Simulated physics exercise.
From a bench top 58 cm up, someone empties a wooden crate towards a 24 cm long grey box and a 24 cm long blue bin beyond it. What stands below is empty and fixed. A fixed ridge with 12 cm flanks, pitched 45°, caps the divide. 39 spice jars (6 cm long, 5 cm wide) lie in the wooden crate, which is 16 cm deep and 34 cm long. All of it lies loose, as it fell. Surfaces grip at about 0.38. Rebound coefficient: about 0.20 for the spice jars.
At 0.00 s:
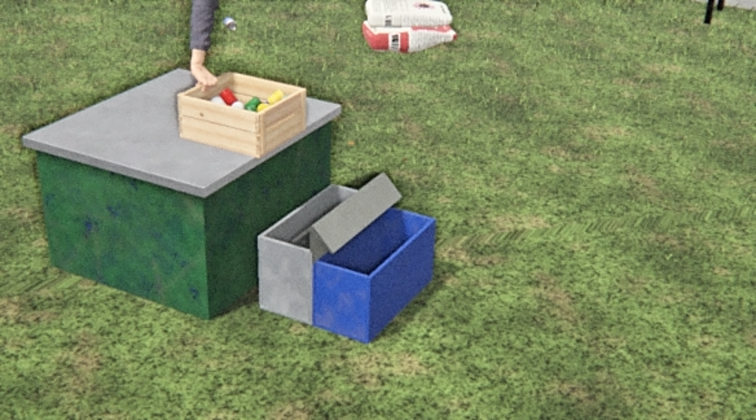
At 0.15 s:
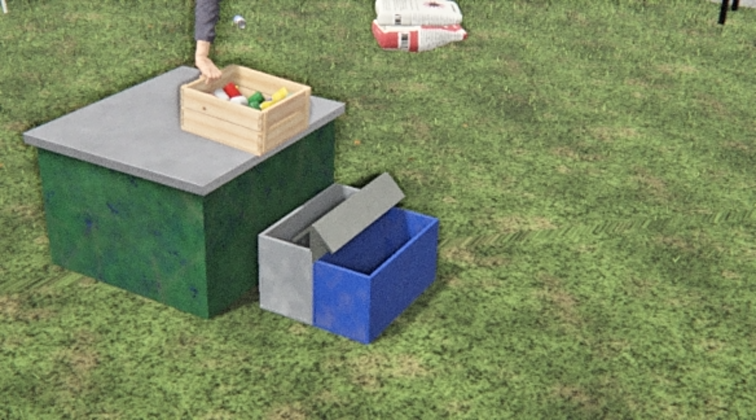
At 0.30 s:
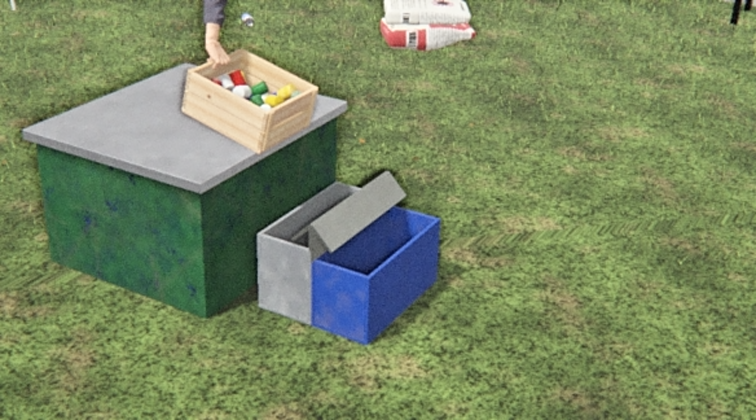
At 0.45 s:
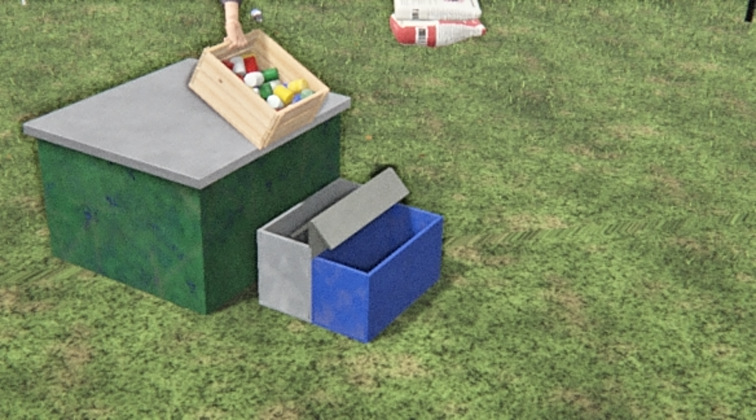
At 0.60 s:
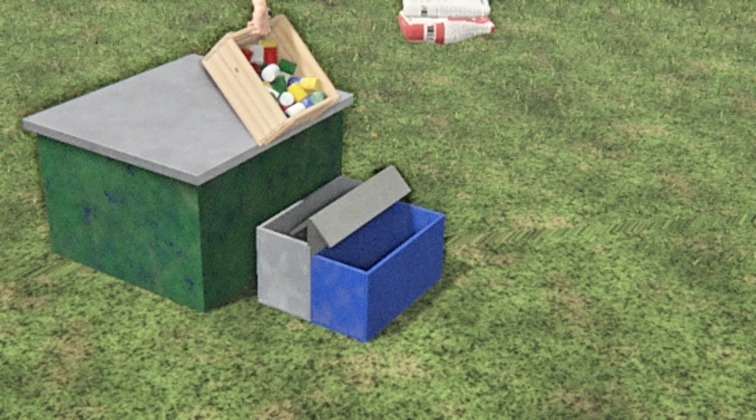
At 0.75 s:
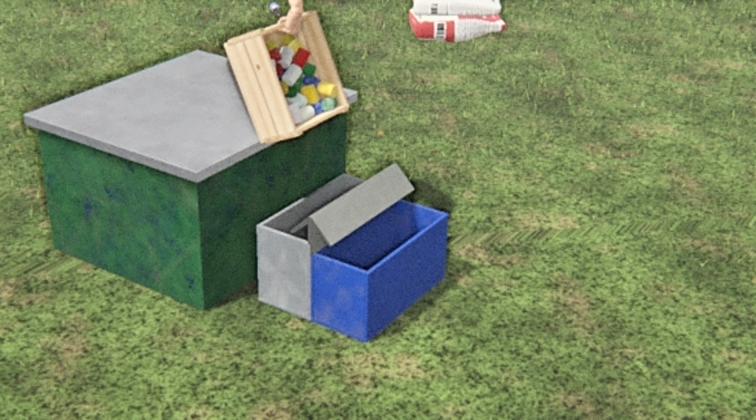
To begin with, a wooden crate of small colourful jars sits level on a grey-topped green bench, a hand at its left side, with a grey box and blue bin on the grass below. The hand then raises that side steadily, tilting the crate steeply rightward while the jars shift but stay inside.
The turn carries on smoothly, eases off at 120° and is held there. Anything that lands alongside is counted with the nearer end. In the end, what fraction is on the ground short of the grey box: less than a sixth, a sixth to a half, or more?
Ending on the ground short of the grey box: Under a sixth of them.
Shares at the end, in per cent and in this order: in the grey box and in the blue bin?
About 50 and 40 per cent.
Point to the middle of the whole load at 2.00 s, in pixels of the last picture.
Around (342, 277).
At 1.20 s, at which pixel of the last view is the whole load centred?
Around (330, 131).
After 0.95 s, tilt 89°; 38 still in the wooden crate and 1 in the air.
After 1.20 s, tilt 112°; 30 still in the wooden crate, 1 in the blue bin and 8 in the air.
After 1.55 s, tilt 120°; 3 still in the wooden crate, 6 in the grey box, 11 in the blue bin and 19 in the air.
Final count (at 2.00 s), 20 in the grey box, 15 in the blue bin, 1 on the ground short of the grey box and 3 on the ground beyond the blue bin. Asked share, 1 of 39, 3 per cent.
